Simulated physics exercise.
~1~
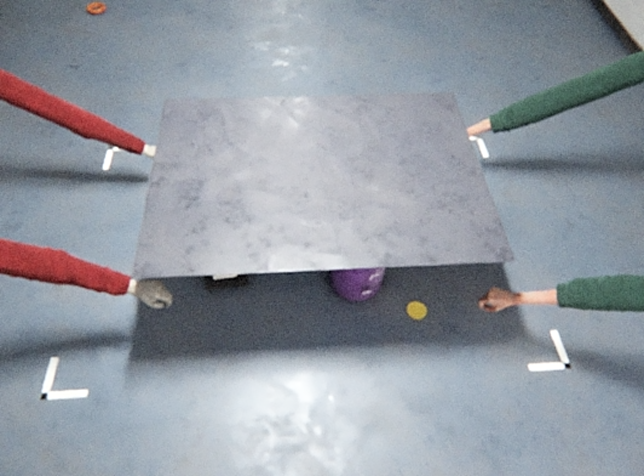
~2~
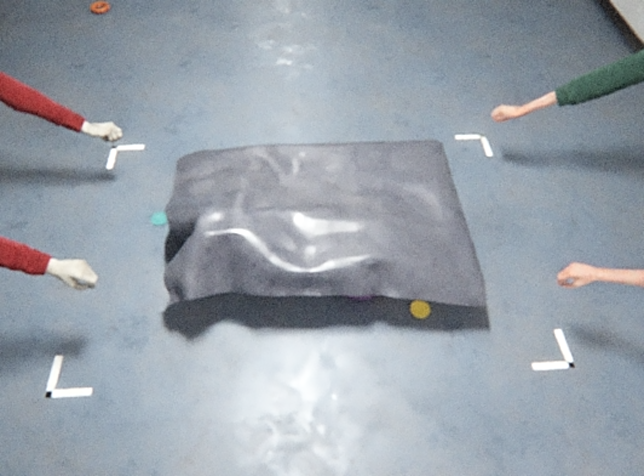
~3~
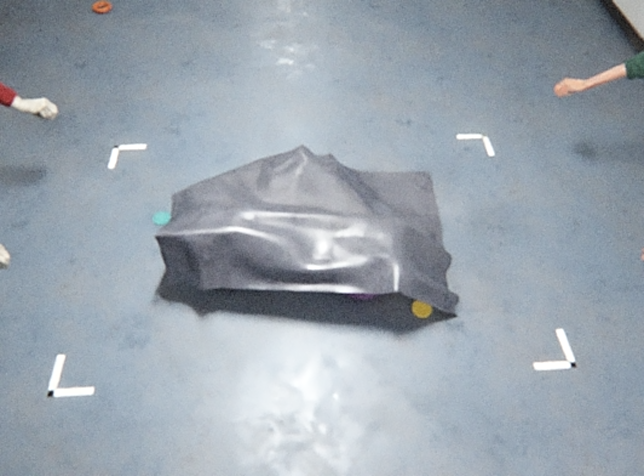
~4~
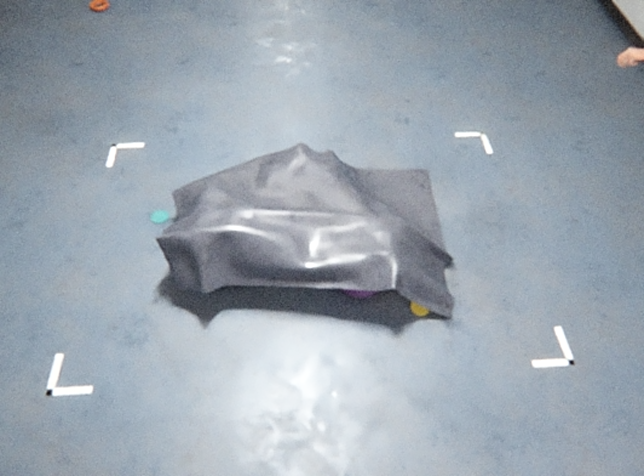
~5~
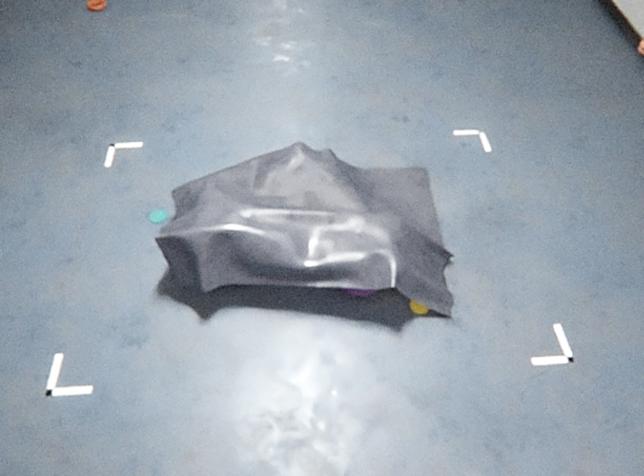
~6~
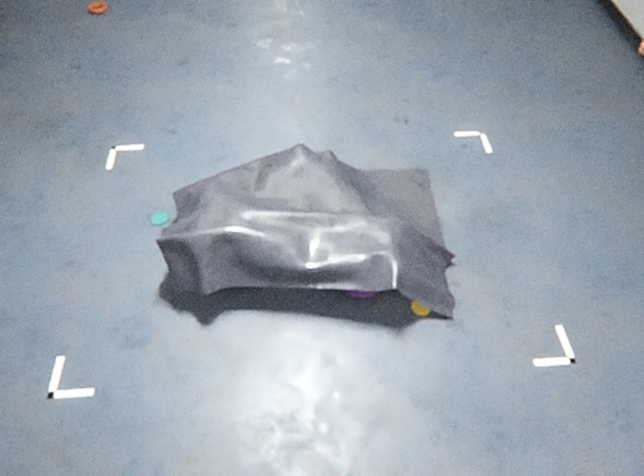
Grey tarp held level by four hands dropping onto hidden objects and settling in a rumpled heap as the arms withdraw.
